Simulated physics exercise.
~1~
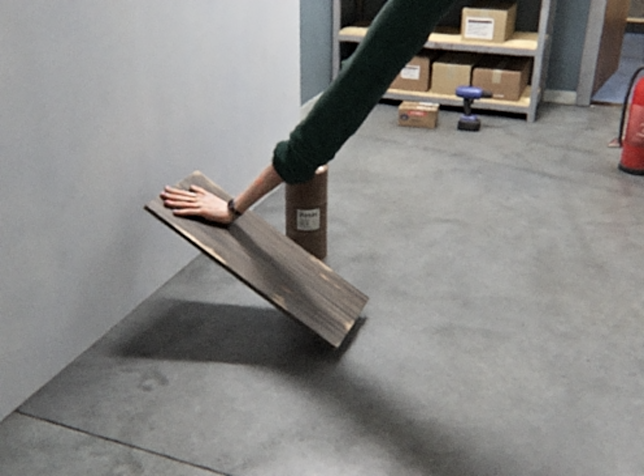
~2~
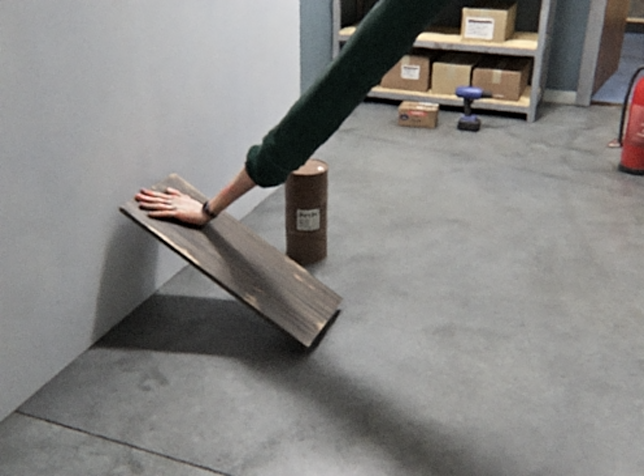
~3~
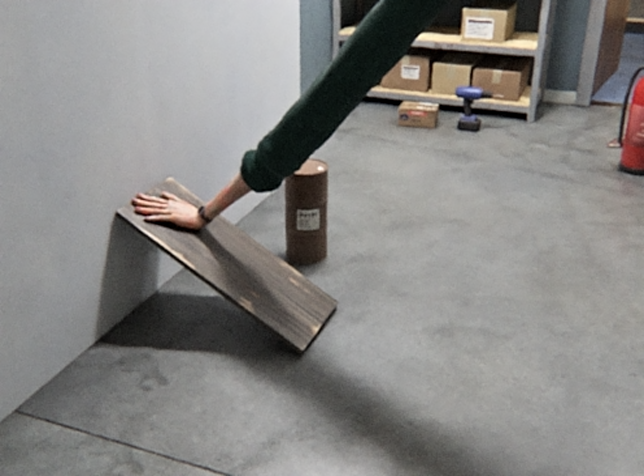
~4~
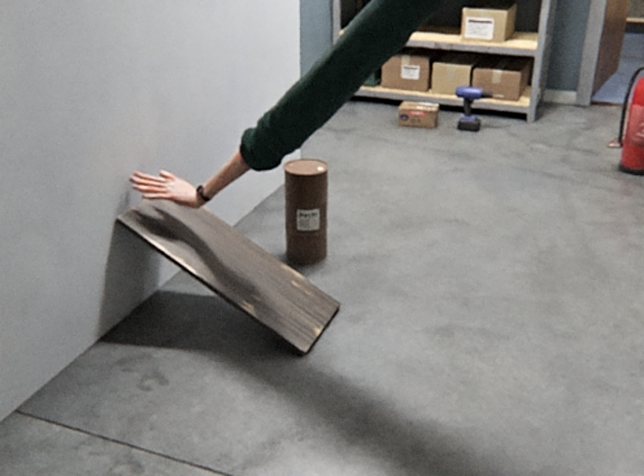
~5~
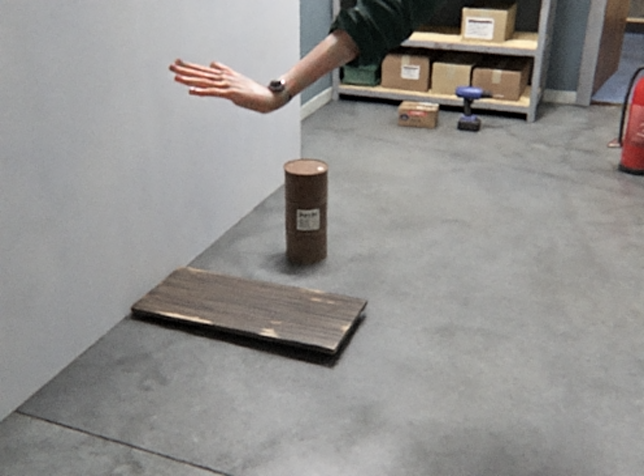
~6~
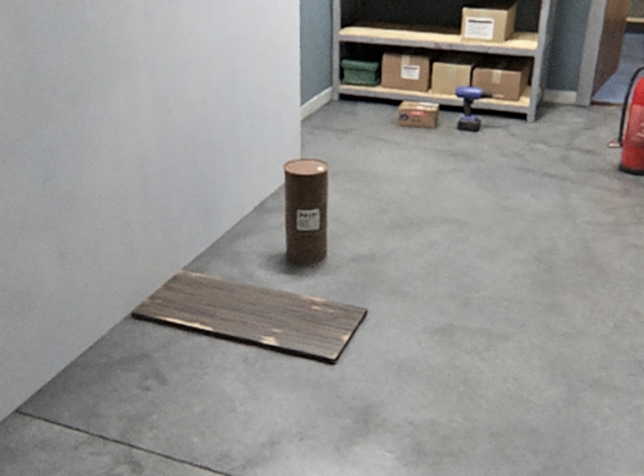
The video shows a hand leaning a dark wooden board against a bare wall beside a brown canister, then letting go and drawing away. The board slides down the wall and ends up flat on the floor, while the canister stays upright in place.
